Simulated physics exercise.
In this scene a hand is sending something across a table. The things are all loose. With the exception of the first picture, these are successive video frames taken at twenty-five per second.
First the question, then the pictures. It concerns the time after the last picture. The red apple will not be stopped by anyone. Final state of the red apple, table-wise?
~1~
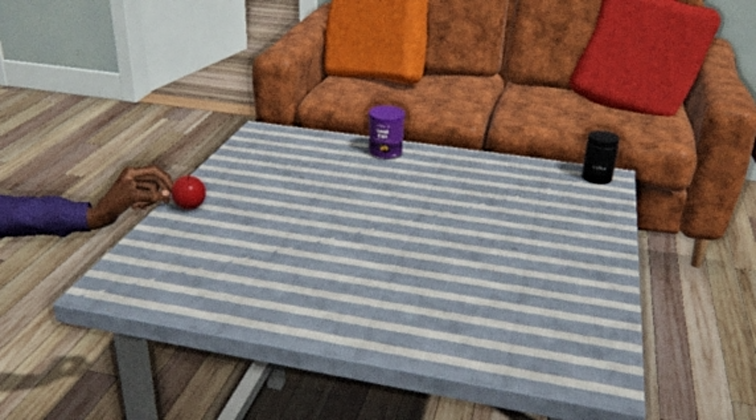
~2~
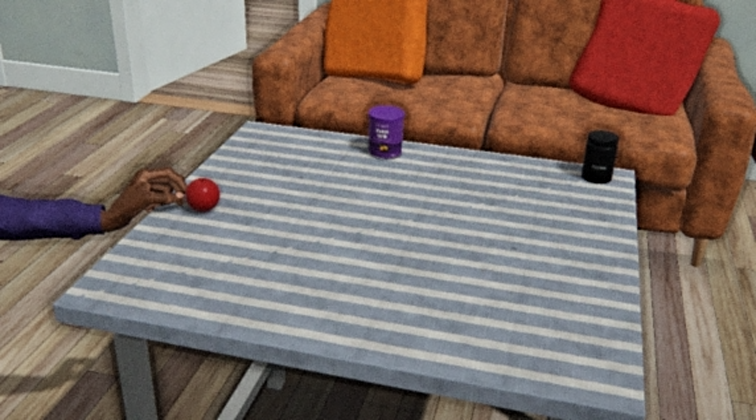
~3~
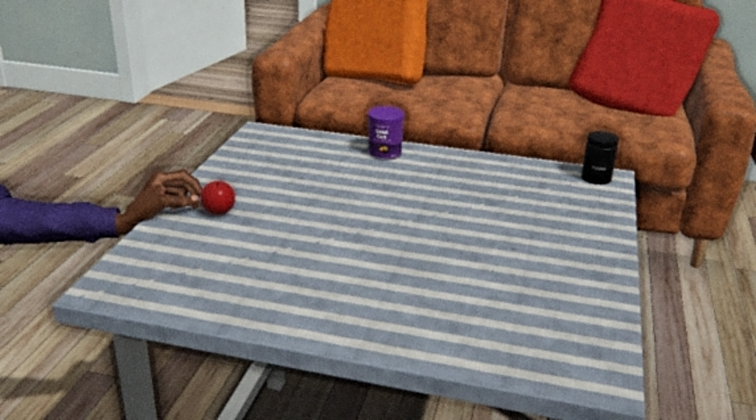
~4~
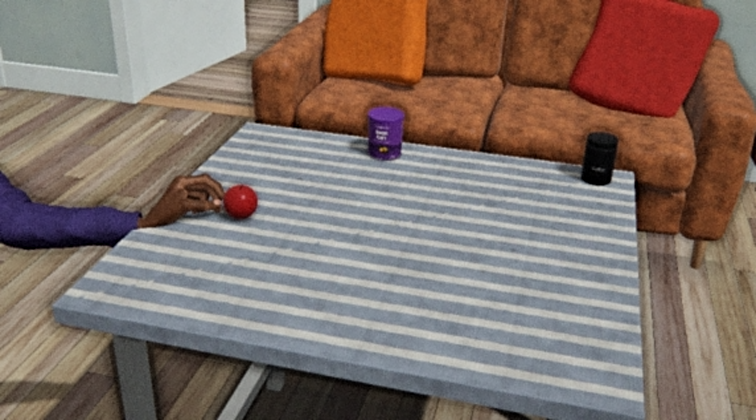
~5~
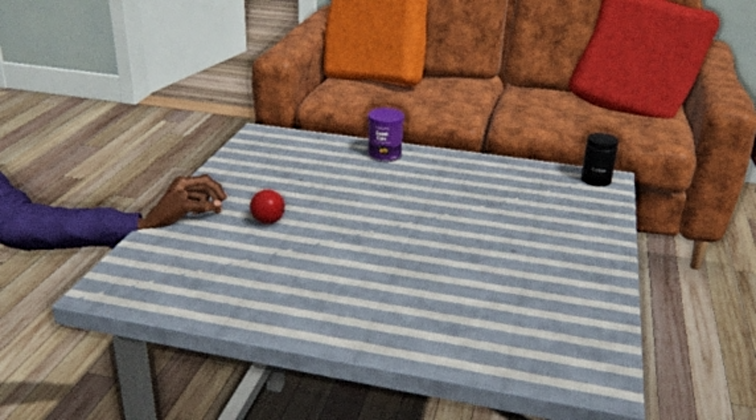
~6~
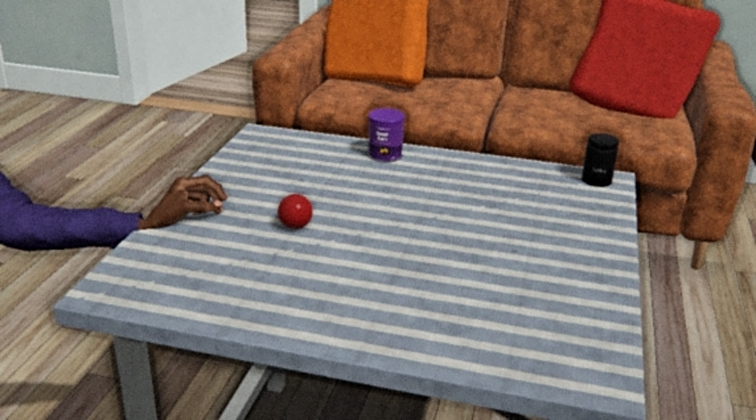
It passes the edge.
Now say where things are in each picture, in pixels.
The first frame shows under the hand; red apple (189, 193).
The second frame shows under the hand; red apple (203, 195).
The third frame shows under the hand; red apple (218, 198).
The fourth frame shows red apple (241, 202).
The fifth frame shows red apple (268, 207) moved about its own width.
The sixth frame shows red apple (295, 211) moved well along.
Then, 0.40 s later than the last frame, red apple moved well along near (571, 253).
Then, 0.80 s later than the last frame, red apple now off the table.
When it is over, off the table, red apple.
